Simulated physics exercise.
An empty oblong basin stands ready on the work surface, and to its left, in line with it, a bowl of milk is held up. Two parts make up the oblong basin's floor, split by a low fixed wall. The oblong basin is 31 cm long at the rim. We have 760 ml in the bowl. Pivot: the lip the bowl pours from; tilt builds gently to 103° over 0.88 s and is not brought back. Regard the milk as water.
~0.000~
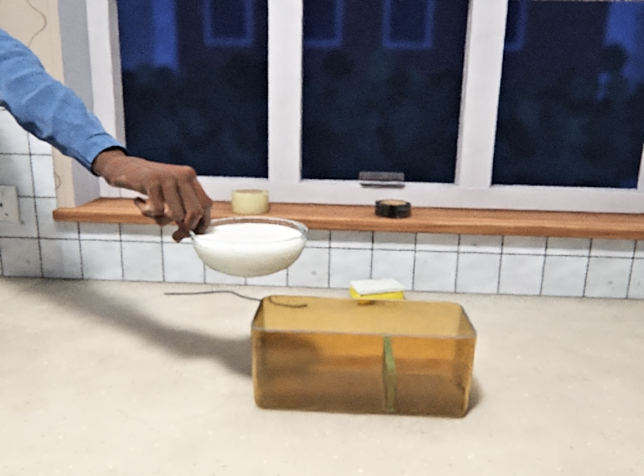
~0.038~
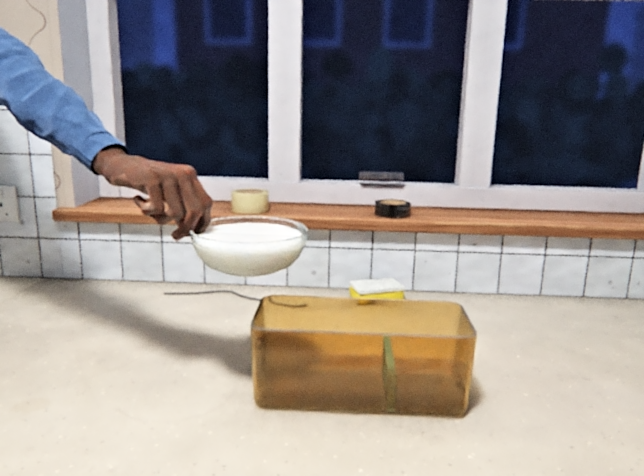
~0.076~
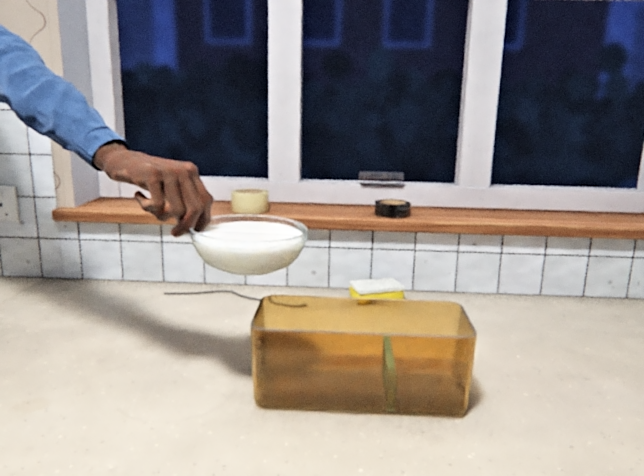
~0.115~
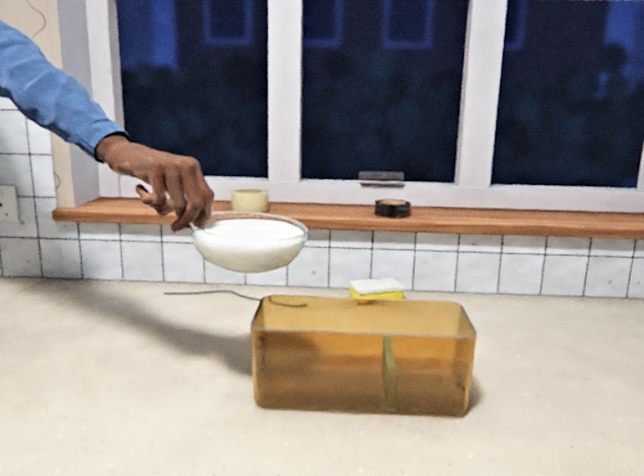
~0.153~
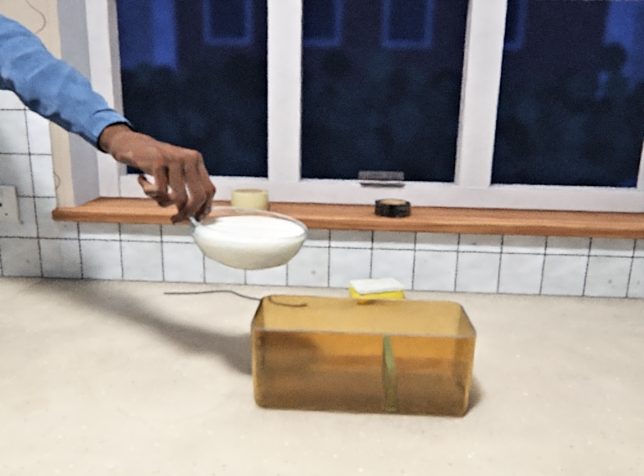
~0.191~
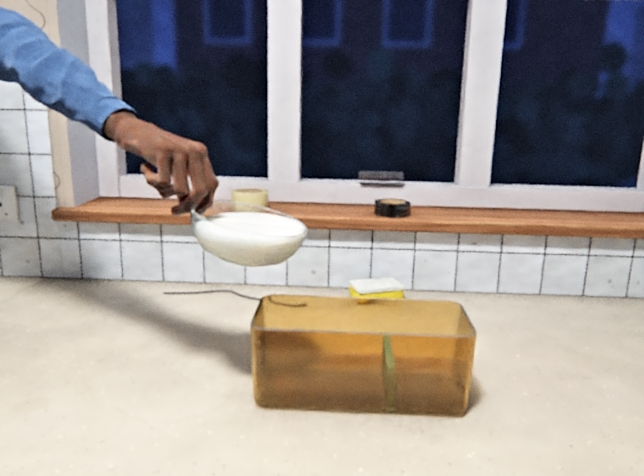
In the video, a hand holds a clear bowl of milk above and to the left of an amber, see-through oblong basin on a countertop, then gradually tilts the bowl slightly to the right, with no milk leaving it.
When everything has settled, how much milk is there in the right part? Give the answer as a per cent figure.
35 out of 100.
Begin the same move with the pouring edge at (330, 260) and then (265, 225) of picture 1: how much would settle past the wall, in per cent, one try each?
Some 55 and 5 per cent, in that order.
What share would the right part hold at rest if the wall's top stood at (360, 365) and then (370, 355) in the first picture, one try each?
One try each: Around 75 percent and then around 60 percent.
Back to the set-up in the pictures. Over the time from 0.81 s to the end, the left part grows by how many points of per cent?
Roughly 14 percent.
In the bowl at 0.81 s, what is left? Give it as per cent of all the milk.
About 0 % is still there.
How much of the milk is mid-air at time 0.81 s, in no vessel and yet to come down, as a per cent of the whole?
Close to 8 per cent.
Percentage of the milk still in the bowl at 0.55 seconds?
Around 36 in a hundred.
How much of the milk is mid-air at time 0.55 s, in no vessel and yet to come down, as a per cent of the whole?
My guess is roughly 52 %.
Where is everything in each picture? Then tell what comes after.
The first frame shows tilt 0°; pouring edge (307, 232); surface from (197, 234) to (305, 237); the oblong basin's rim runs from (257, 312) to (469, 320); the wall's top is at (390, 356).
The second frame shows tilt 0°; pouring edge (307, 232); surface from (197, 233) to (305, 236).
The third frame shows tilt 2°; pouring edge (307, 232); surface from (197, 231) to (305, 235).
The fourth frame shows tilt 4°; pouring edge (307, 232); surface from (197, 228) to (305, 233).
The fifth frame shows tilt 8°; pouring edge (306, 232); surface from (197, 225) to (305, 231).
The sixth frame shows tilt 12°; pouring edge (306, 232); surface from (197, 220) to (306, 227).
After 0.55 s the tilt is 71° and 36 per cent is still to pour, 12 is left of the wall and 0 right of it.
After 0.81 s the tilt is 101° and 0 per cent is still to pour, 48 is left of the wall and 42 right of it.
After 1.08 s the tilt is 103° and 0 per cent is still to pour, 62 is left of the wall and 35 right of it.
After 1.38 s the tilt is 103° and 0 per cent is still to pour, 62 is left of the wall and 35 right of it.
In the end 62 per cent lies left of the wall, 35 right of it and 3 outside.
